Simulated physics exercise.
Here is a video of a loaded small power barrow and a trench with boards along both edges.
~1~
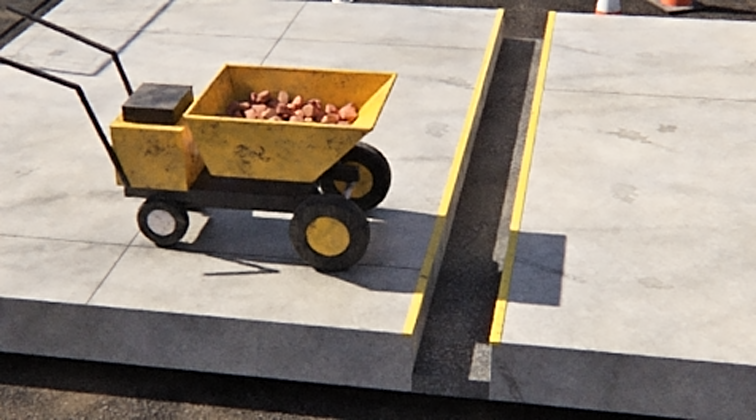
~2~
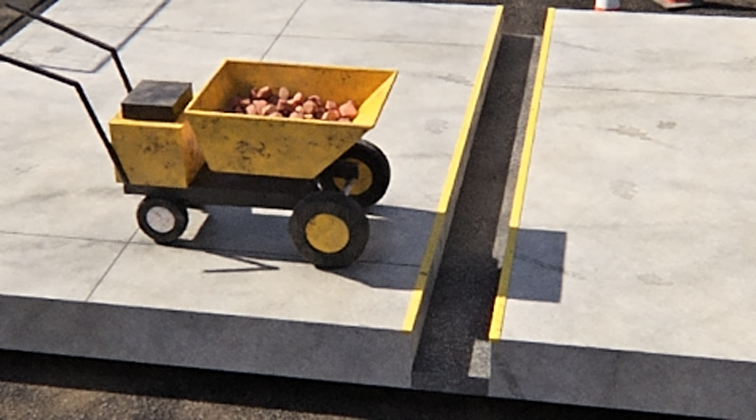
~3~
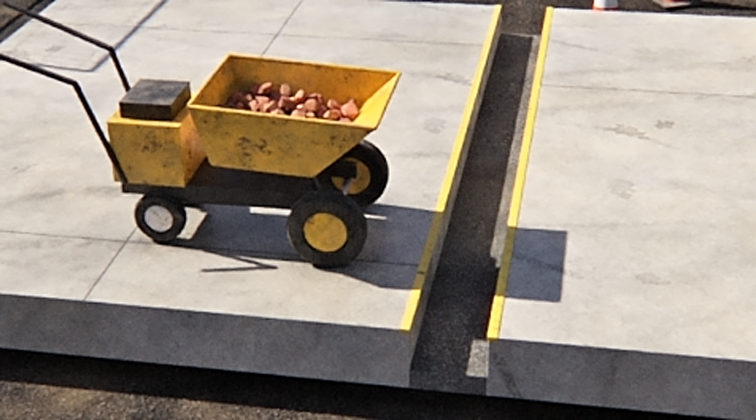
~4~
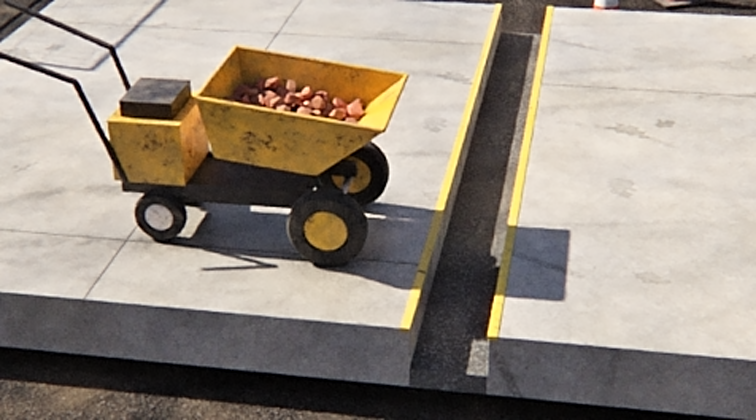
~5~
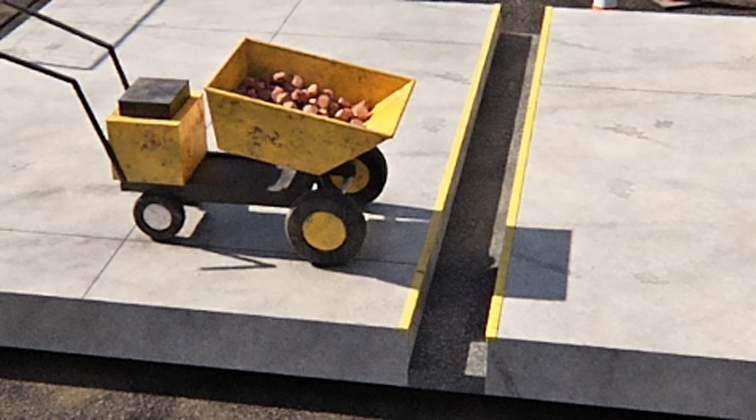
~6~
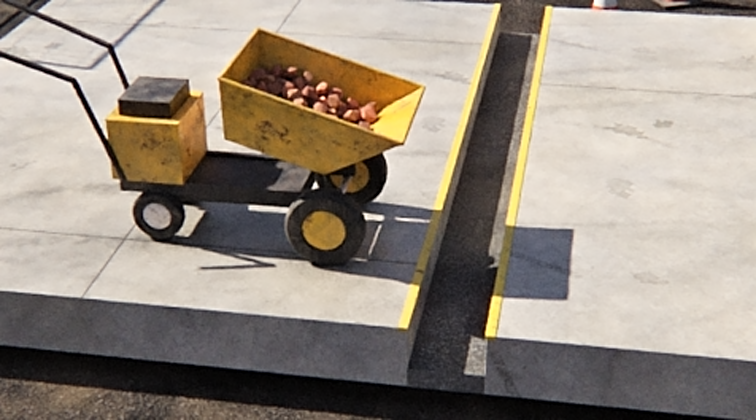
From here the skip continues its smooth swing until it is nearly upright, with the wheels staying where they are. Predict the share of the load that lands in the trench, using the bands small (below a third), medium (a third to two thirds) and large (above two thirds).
Large.
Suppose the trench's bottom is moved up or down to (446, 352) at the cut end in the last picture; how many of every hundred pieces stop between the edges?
It comes to 70 per cent or so.
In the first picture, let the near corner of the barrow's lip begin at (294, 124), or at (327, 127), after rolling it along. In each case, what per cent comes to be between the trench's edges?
Close to 50 in a hundred, and close to 90 in a hundred.
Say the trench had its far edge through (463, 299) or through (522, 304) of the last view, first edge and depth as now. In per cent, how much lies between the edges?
First some 20, then 100 per cent.
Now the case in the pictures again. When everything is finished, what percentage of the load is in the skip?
Around 0 in a hundred.
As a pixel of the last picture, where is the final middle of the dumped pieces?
Somewhere close to (473, 267) in the last picture.
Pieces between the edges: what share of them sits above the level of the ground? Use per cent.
I'd put it near 0 per cent.
Soon after the last picture, skip tipped steeply; all in the skip.
A little later, skip tipped right over; about two thirds in the skip; about a third in or heaped over the trench; a stray few beyond it.
Later still, skip tipped right over; nearly all in or heaped over the trench; a small part beyond it.
At rest, skip tipped right over; nearly all in or heaped over the trench; a small part beyond it.
